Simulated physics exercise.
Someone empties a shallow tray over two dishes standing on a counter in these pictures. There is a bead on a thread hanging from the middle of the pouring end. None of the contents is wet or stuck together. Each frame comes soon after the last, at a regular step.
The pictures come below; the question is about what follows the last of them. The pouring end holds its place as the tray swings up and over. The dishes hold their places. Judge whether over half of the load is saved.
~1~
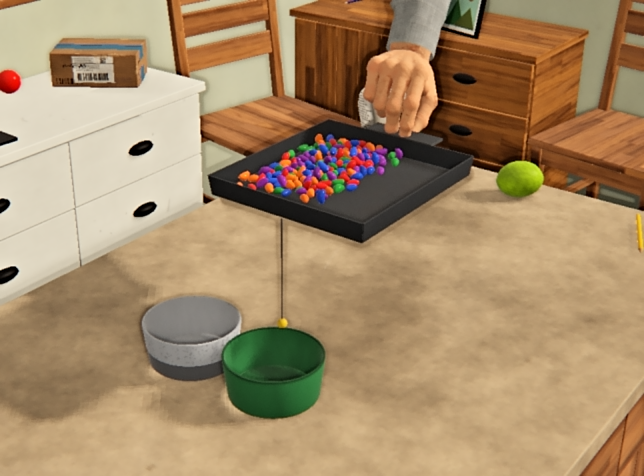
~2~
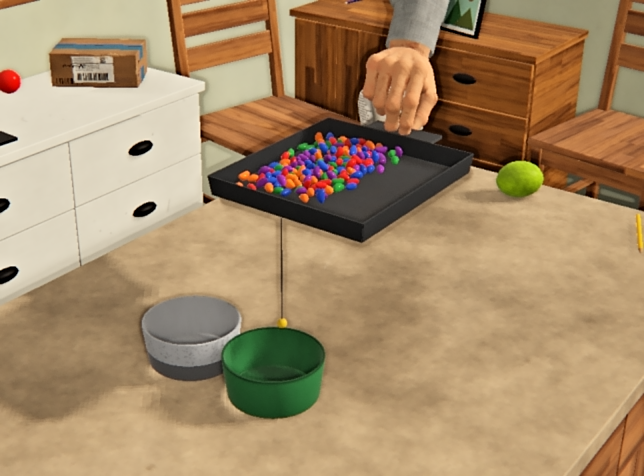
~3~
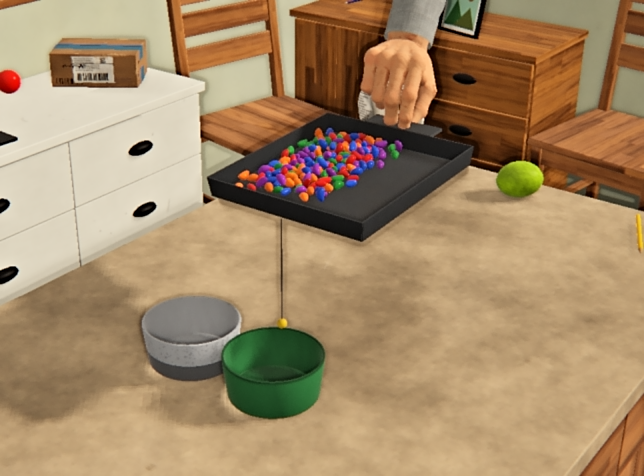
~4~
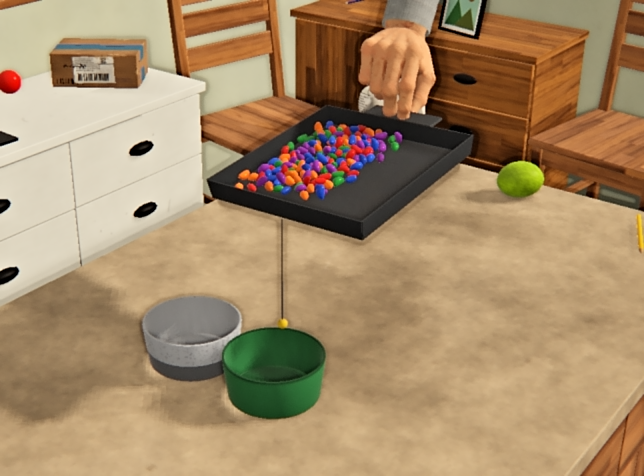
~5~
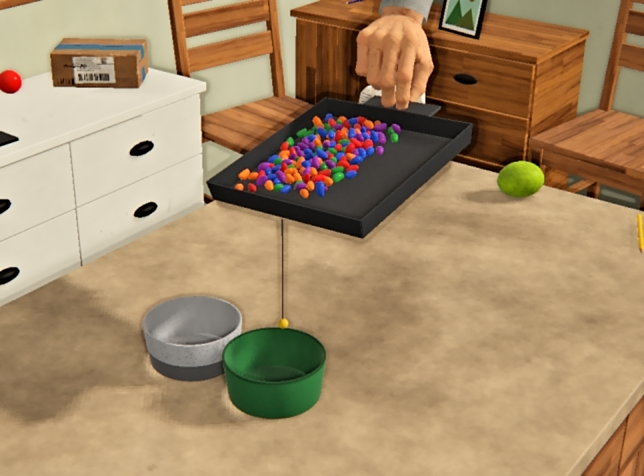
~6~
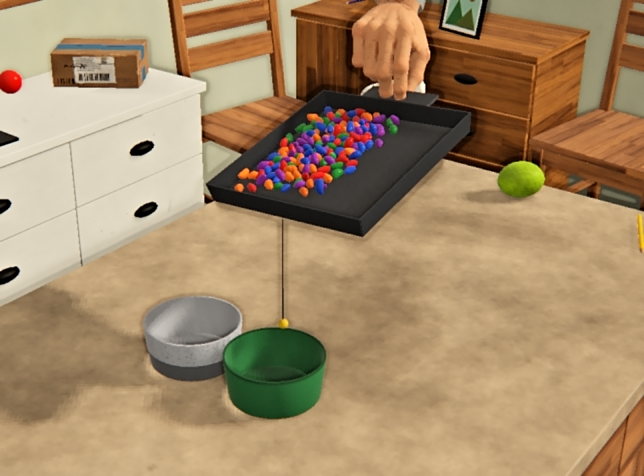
Pretty clear the dishes gather most of what falls.
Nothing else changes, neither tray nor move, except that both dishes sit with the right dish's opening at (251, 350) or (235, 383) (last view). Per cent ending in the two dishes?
Trial 1 80%, trial 2 20%.
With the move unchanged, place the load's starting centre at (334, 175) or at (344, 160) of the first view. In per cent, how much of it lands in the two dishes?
From the first start you get 90 in a hundred, from the second 100 in a hundred.
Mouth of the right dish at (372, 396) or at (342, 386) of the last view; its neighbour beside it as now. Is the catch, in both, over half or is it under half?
So that's a lesser portion the first time round, a lesser portion the second.
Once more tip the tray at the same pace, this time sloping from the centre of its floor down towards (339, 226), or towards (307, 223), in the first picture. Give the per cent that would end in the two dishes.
20 % then 40 %, roughly.
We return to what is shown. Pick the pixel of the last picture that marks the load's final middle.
Somewhere close to (200, 354) in the last picture.
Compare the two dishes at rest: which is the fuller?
The one you want is the left of the two.
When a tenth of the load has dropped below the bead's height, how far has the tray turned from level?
About 105 degrees.
Soon after the last picture, tray tipped steeply; all on the tray.
A little later, tray tipped right over; nearly all on the tray; a stray few in the left dish; a stray few in the air.
Later still, tray tipped past a quarter turn; a small part in the right dish; most in the left dish; a small part outside both.
At rest, tray tipped past a quarter turn; a small part in the right dish; most in the left dish; a small part outside both.
